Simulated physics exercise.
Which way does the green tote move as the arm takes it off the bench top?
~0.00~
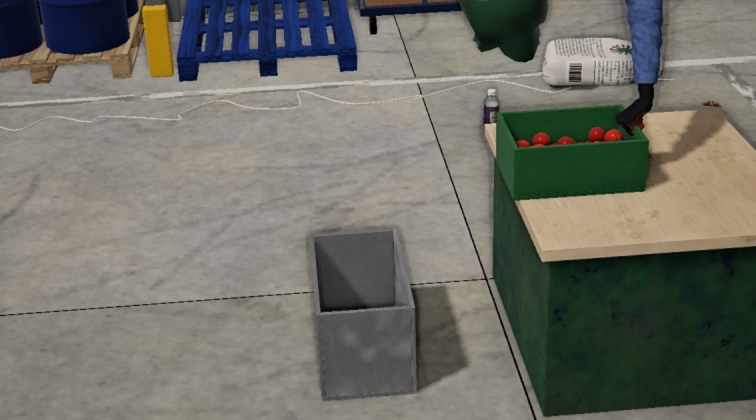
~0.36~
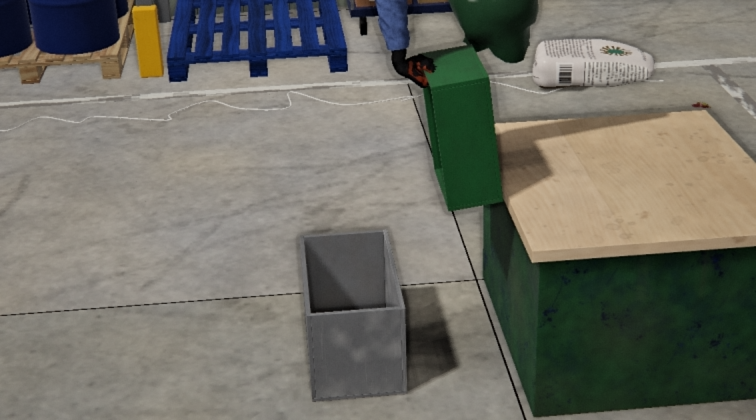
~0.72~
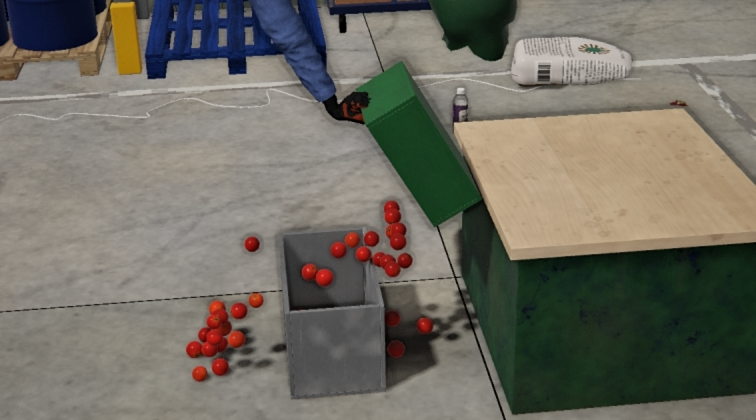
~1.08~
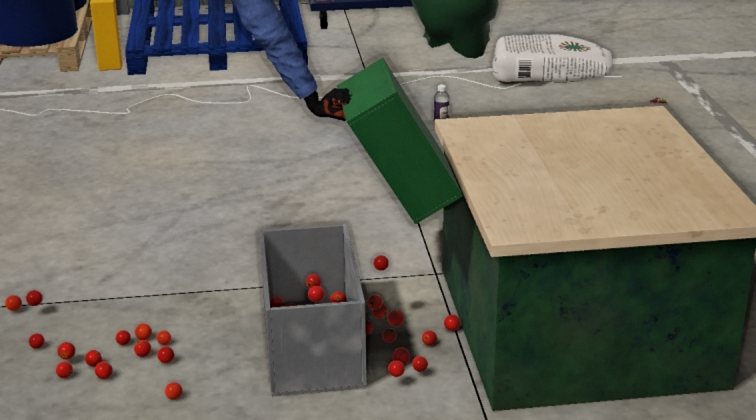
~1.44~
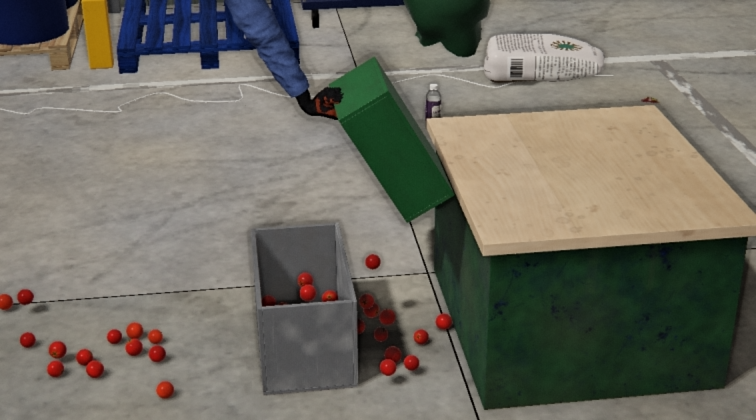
The green tote moves to the left, going past the edge of the bench.
A gloved arm tips tomatoes from a green tote, some landing in a grey box and many scattering on the floor.
